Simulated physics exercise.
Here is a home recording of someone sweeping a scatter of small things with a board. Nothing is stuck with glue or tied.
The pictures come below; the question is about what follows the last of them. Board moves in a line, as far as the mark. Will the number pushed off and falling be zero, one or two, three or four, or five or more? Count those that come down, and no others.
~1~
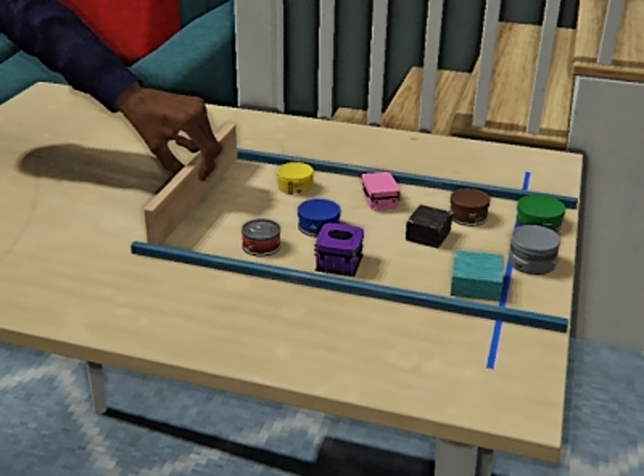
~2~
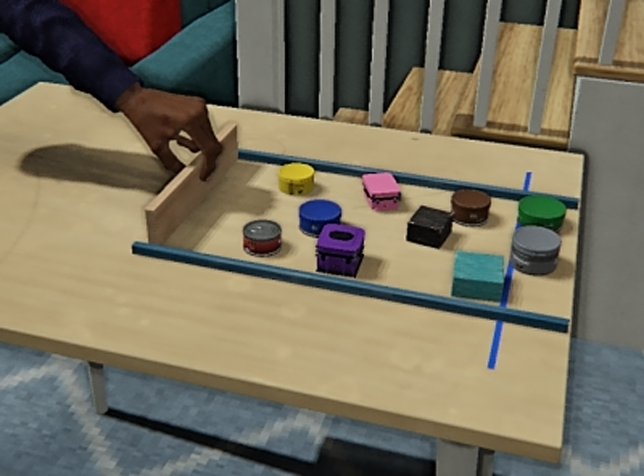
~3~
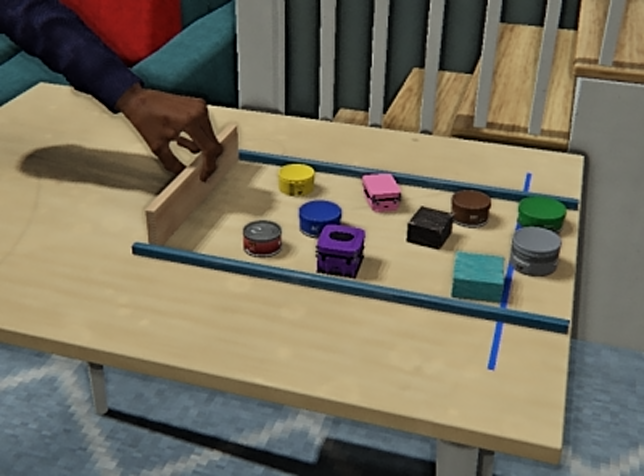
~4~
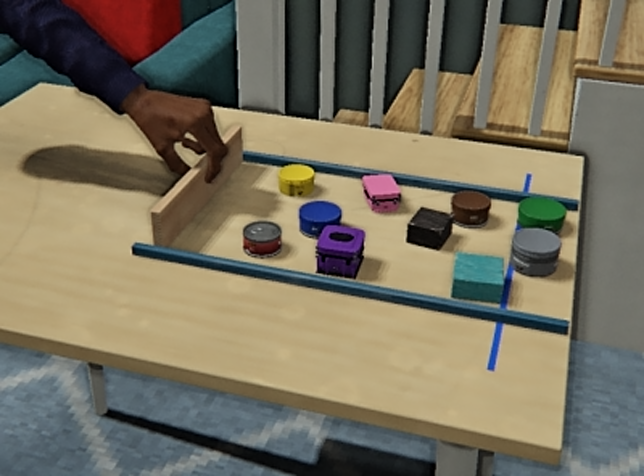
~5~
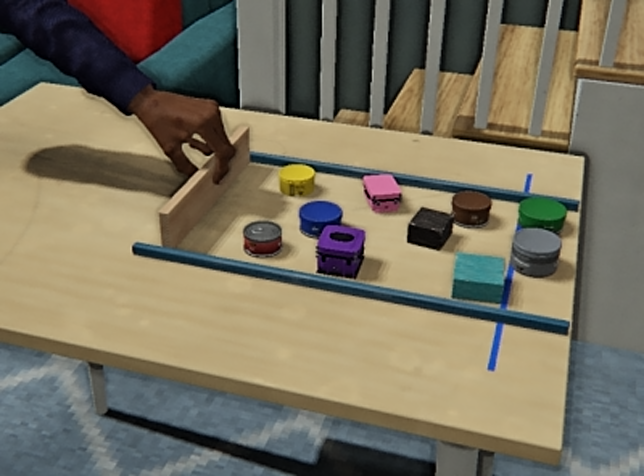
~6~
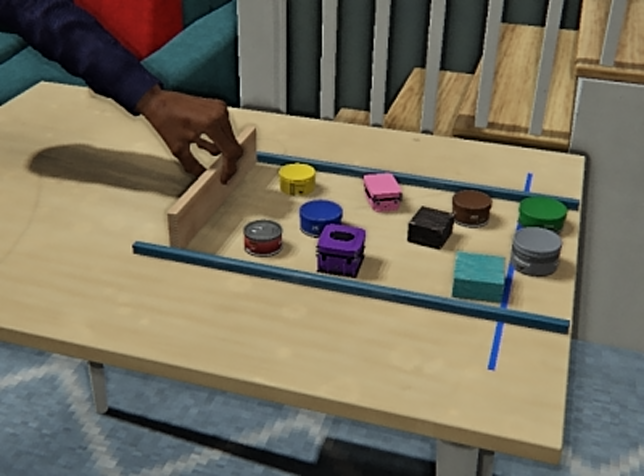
It will be three or four.
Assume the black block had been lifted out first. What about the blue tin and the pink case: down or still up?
The blue tin is kept, the pink case stays on.
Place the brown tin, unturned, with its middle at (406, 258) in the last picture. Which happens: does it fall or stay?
From that start, the object then does not stay.
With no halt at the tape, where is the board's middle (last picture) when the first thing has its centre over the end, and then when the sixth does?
About (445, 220) and about (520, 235).
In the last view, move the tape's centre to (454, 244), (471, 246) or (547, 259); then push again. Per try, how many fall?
Tallies in the order given: 1, 1, 6.
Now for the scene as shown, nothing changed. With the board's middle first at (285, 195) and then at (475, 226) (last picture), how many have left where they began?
I get 2 at the one place and 10 at the other.
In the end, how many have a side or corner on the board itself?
4 end up touching it.
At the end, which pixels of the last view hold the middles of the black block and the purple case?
Look around (541, 236) for the first and around (570, 296) for the second.
A little later, none off yet; green pot at rest near (542, 216); grey tub at rest near (536, 252); turquoise block at rest near (479, 277).
Next, none off yet; green pot tilted well over near (597, 225); grey tub at rest near (535, 250); turquoise block shifted well along near (569, 286).
When it is over, the number that fall off is three or four; down, brown tin, turquoise block, grey tub and green pot.
